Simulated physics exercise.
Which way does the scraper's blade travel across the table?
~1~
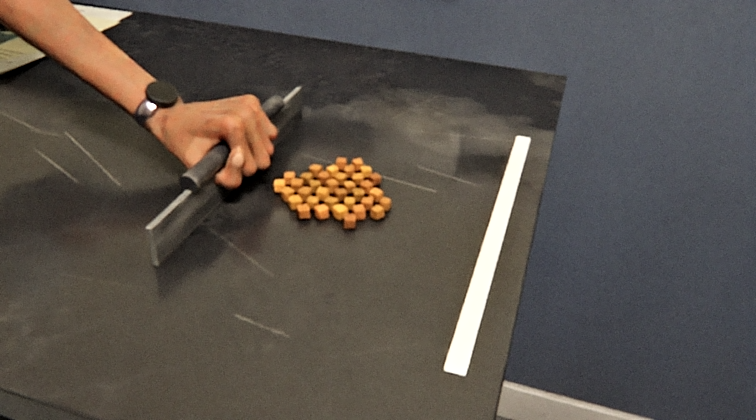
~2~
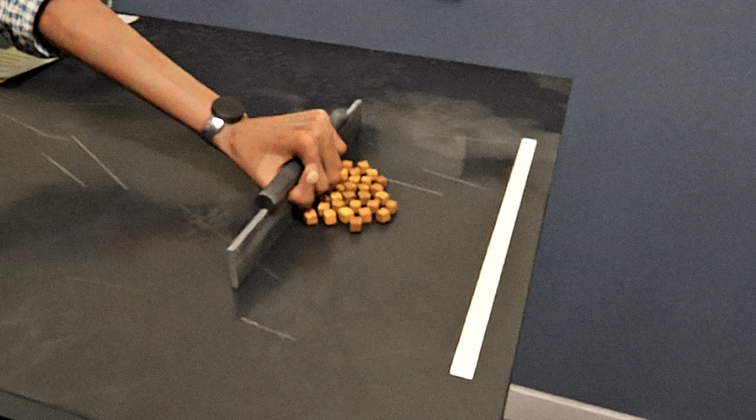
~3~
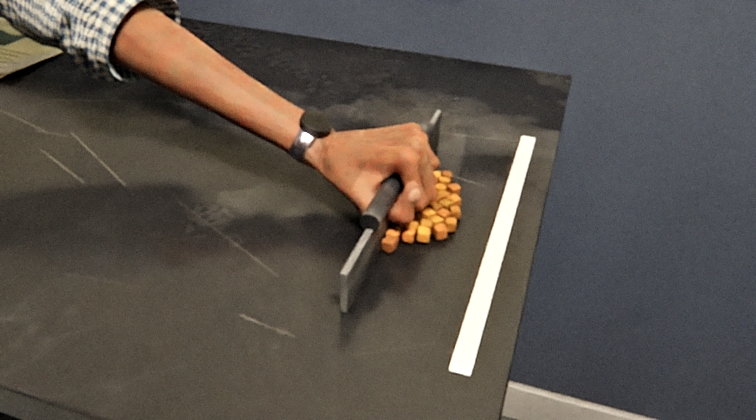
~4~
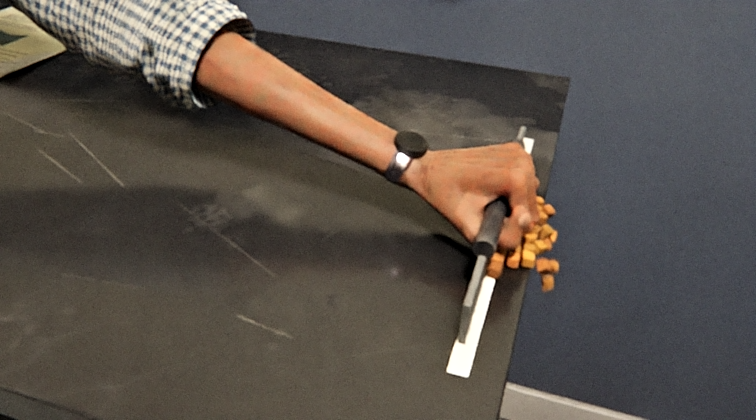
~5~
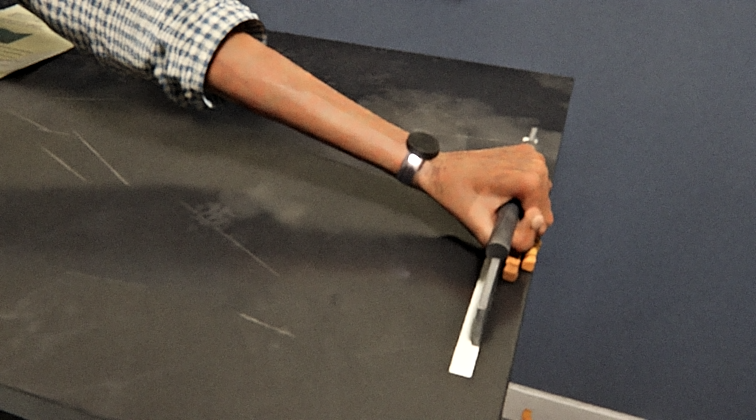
The blade moves to the right, toward the white tape and the edge of the table.
